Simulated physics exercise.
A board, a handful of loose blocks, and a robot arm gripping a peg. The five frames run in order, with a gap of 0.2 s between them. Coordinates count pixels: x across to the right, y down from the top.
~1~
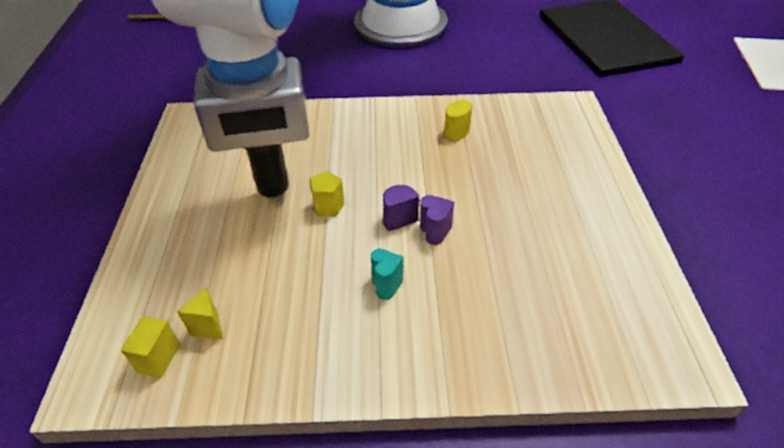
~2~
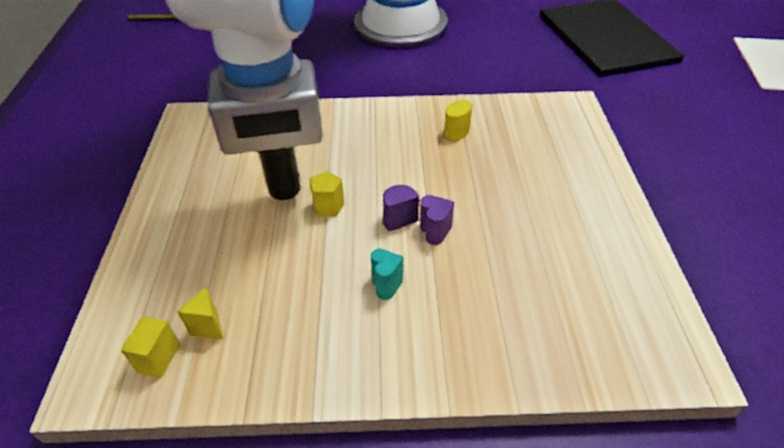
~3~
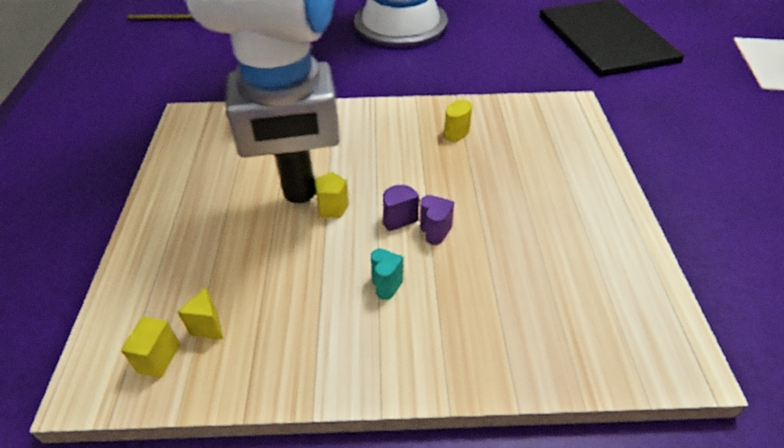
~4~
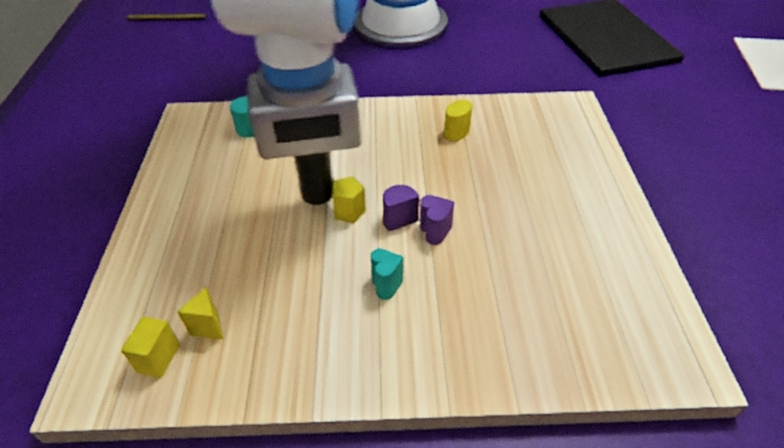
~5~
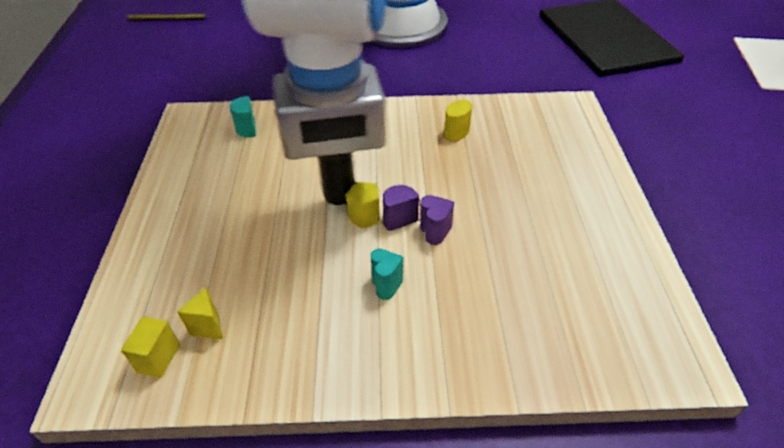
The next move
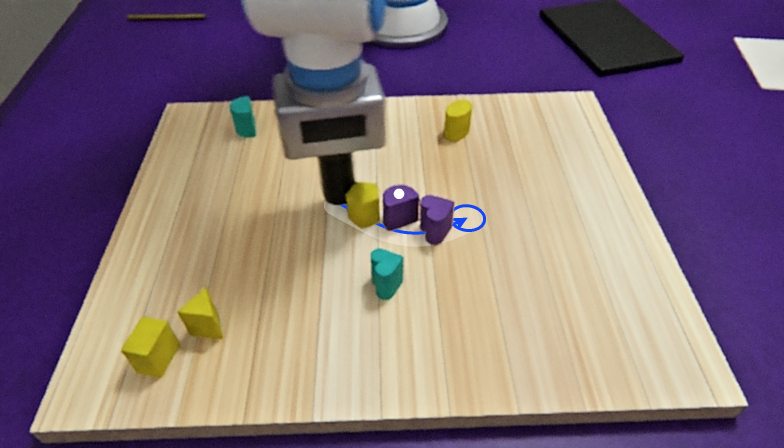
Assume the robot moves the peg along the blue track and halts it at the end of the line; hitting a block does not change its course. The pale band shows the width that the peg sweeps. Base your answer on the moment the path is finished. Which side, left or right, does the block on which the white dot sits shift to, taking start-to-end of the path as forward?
The shift is to the left of that direction.
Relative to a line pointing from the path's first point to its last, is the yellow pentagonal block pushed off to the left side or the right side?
Right side.
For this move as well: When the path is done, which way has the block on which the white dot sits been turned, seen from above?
Viewed from overhead, the block on which the white dot sits winds up turned anticlockwise.
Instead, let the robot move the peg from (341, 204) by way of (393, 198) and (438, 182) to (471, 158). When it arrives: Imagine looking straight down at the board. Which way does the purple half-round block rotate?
Anticlockwise.
The drawn path runs from (341, 204) over (378, 224) and (425, 233) to (467, 218); the dot is on the purple half-round block.
The first path, step by step. One third of the way, peg (378, 214); yellow pentagonal block (403, 214); purple half-round block (428, 199), turned 80° anticlockwise; purple heart block (456, 206), turned 15° clockwise.
Two thirds of the way, peg (425, 223); yellow pentagonal block (440, 231), turned 45° clockwise; purple half-round block (456, 199), turned 90° anticlockwise; purple heart block (485, 206), turned 25° clockwise.
At the end, peg (469, 208); yellow pentagonal block (440, 231), turned 50° clockwise; turquoise heart block not moved; purple half-round block (503, 190), turned 55° anticlockwise; purple heart block (521, 208), turned 70° clockwise.
